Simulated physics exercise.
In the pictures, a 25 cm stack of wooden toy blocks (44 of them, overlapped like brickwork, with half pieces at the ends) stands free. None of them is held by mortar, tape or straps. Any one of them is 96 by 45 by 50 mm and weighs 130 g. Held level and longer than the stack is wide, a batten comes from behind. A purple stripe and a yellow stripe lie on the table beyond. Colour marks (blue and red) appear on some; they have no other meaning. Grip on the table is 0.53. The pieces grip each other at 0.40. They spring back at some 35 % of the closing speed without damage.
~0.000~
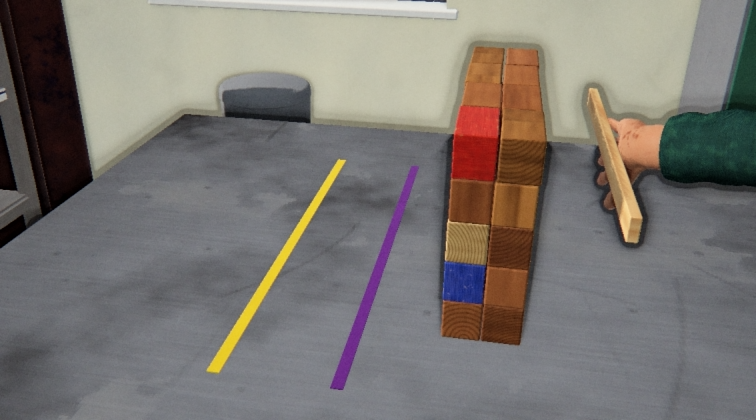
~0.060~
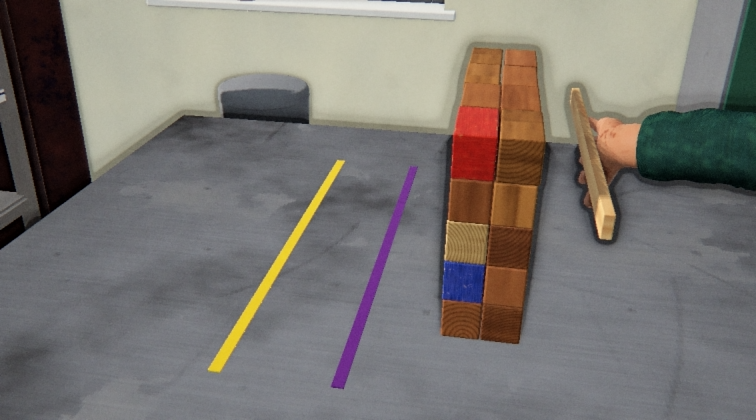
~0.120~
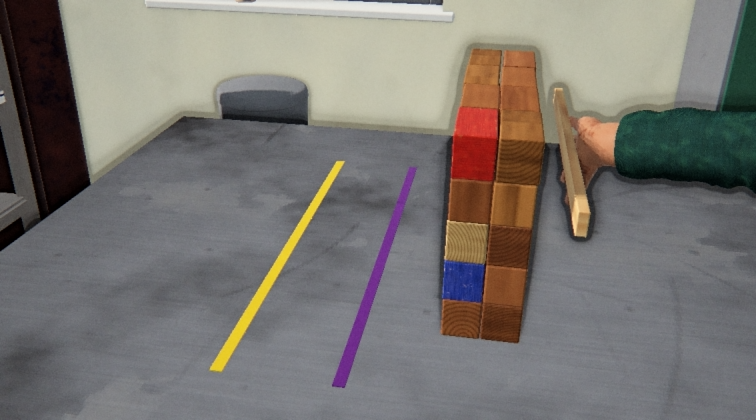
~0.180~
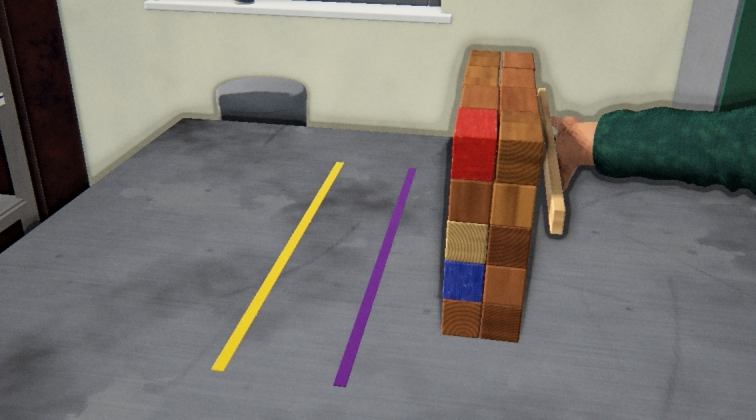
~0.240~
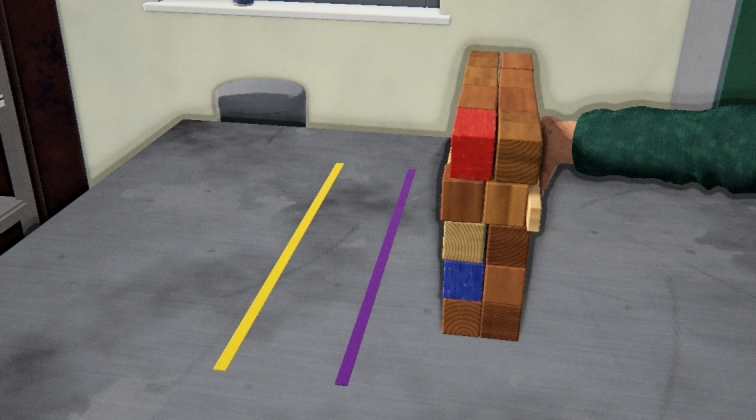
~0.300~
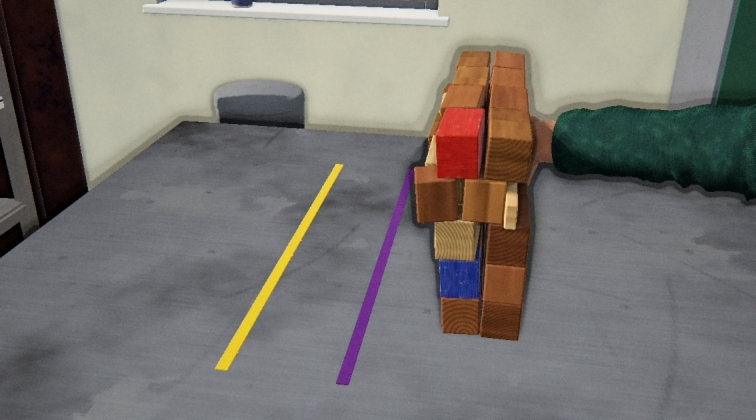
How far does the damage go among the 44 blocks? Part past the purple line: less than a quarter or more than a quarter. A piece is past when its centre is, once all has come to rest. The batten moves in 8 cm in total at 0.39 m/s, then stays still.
It comes to over a quarter.
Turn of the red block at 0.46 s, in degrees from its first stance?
Angle at that time, about 25 degrees.
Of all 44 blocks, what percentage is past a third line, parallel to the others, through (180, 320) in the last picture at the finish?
Estimate: Close to 10 percent end past it.
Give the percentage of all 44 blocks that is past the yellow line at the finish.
Result: Around 15 per cent.
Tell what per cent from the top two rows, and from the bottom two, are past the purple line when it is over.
I'd put the top at 70 per cent and the bottom at 0 per cent.
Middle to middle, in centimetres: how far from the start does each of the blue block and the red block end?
For blue it's roughly 2 cm, and for red it's roughly 46 cm.
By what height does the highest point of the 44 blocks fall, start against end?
Lower by close to 6 cm.
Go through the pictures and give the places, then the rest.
In the first frame (we follow the side turned to the camera; the camera moves round a little), batten (635, 231) 9 cm from the stack; purple line, near end, (353, 340); yellow line, near end, (240, 326); red block (474, 159); blue block (464, 284); no piece has moved.
In the second frame, batten (607, 228) 6 cm from the stack; red block (473, 159).
In the third frame, batten (583, 225) 39 mm from the stack; red block (473, 159).
In the fourth frame, batten (559, 222) 16 mm from the stack; red block (474, 159).
In the fifth frame, batten (534, 220) 8 mm in; red block (471, 158); 10 stirred so far.
In the sixth frame, batten (511, 218) 31 mm in; purple line, near end, (357, 338); yellow line, near end, (246, 326); red block (457, 157) tipped 4°; blue block (459, 280) tipped 4°; 31 stirred so far.
Around 0.46 s, none of the 44 blocks past the purple line, 29 disturbed; red block tipped 27°; blue block displaced 16 mm.
Around 0.66 s, 14 of the 44 blocks past the purple line; red block tipped 15°, 14 cm lower; blue block displaced 15 mm.
Finally (2.0 s), 16 of the 44 blocks past the purple line; red block on its side; blue block displaced 15 mm. That is 36 per cent. Seen by the last camera, middles, red block near (136, 281), blue block near (452, 270).
